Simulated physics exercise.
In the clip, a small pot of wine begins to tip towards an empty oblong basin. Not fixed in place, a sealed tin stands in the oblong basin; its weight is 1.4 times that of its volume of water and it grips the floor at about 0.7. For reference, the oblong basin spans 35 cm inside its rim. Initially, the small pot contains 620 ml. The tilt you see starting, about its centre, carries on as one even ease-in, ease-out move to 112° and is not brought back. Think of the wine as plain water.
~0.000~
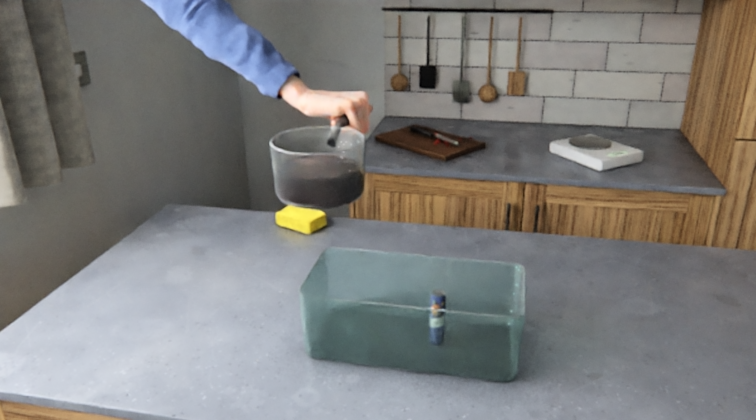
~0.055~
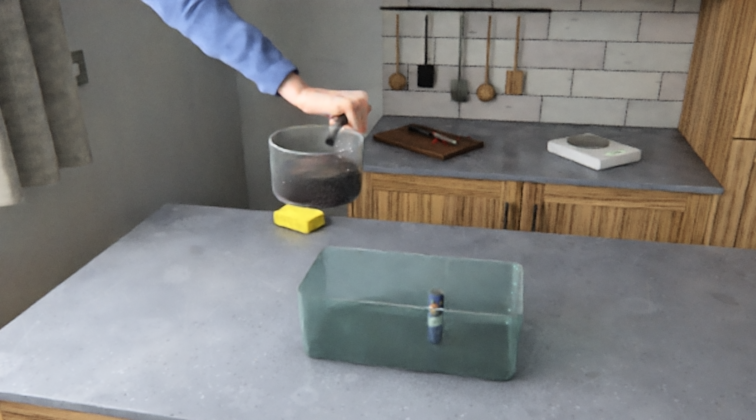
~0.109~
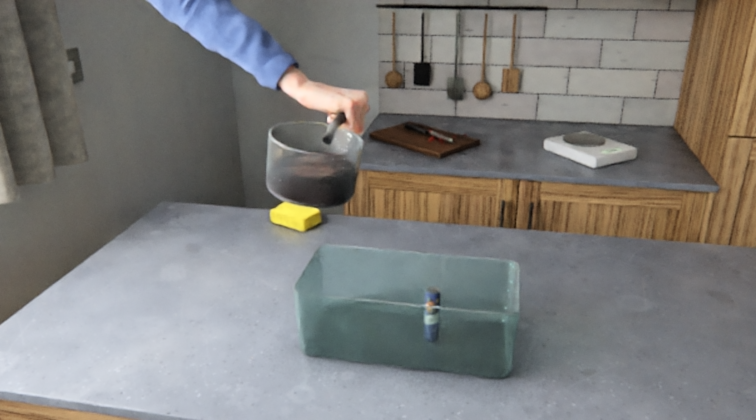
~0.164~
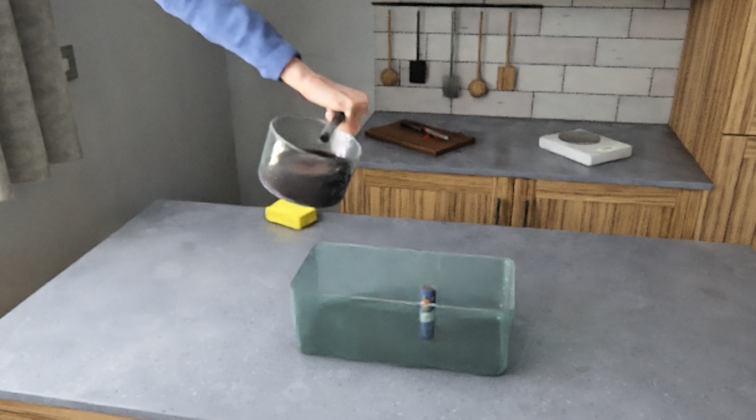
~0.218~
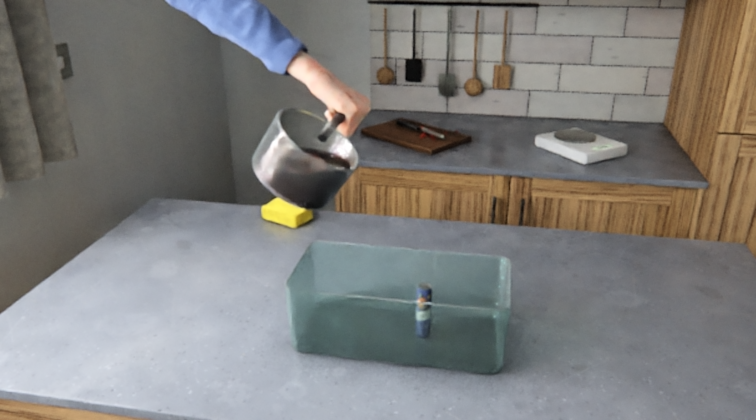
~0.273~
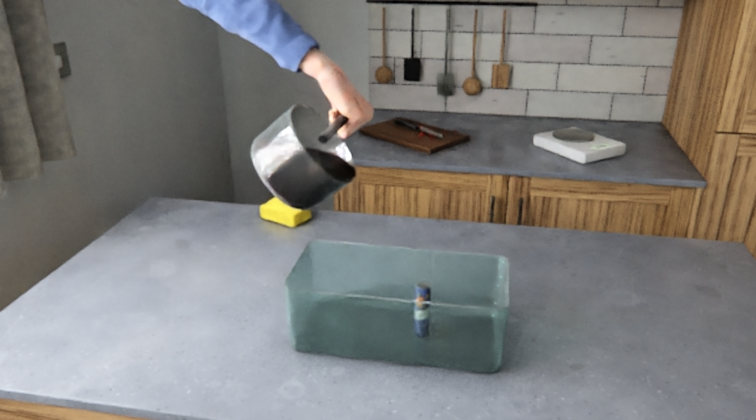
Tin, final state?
It will stay erect.
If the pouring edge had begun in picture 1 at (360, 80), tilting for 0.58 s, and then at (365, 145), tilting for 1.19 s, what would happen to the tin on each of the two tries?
The tin stays vertical the first time and stays vertical the second time.
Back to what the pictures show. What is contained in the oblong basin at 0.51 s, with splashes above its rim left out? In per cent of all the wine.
The basin holds roughly 20 in a hundred parts at that moment.
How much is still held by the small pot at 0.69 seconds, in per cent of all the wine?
What remains is about 6 percent of it all.
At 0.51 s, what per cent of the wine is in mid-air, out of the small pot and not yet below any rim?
Some 54 % is the figure.
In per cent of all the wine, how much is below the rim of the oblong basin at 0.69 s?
I'd say roughly 82 in a hundred of it.
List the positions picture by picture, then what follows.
Tilt 0°; pouring edge (363, 143); surface from (280, 165) to (363, 170); the oblong basin's rim runs from (312, 270) to (524, 291); the tin's top is at (438, 295), in the first picture.
Tilt 2°; pouring edge (362, 145); surface from (278, 163) to (360, 169), in the second picture.
Tilt 10°; pouring edge (361, 149); surface from (273, 162) to (357, 167), in the third picture.
Tilt 21°; pouring edge (360, 156); surface from (266, 158) to (353, 167), in the fourth picture.
Tilt 35°; pouring edge (356, 167); surface from (259, 152) to (352, 168), in the fifth picture.
Tilt 51°; pouring edge (352, 180); surface from (261, 145) to (350, 169); 1 per cent is over the edge, in the sixth picture.
By 0.51 s the tilt is 109° and 26 per cent is still to pour; the tin stands where it began.
By 0.69 s the tilt is 112° and 6 per cent is still to pour; the tin stands where it began.
By 0.88 s the tilt is 112° and 0 per cent is still to pour; the tin stands where it began.
By 1.08 s the tilt is 112° and 0 per cent is still to pour; the tin stands where it began.
At rest the tin stands where it began.
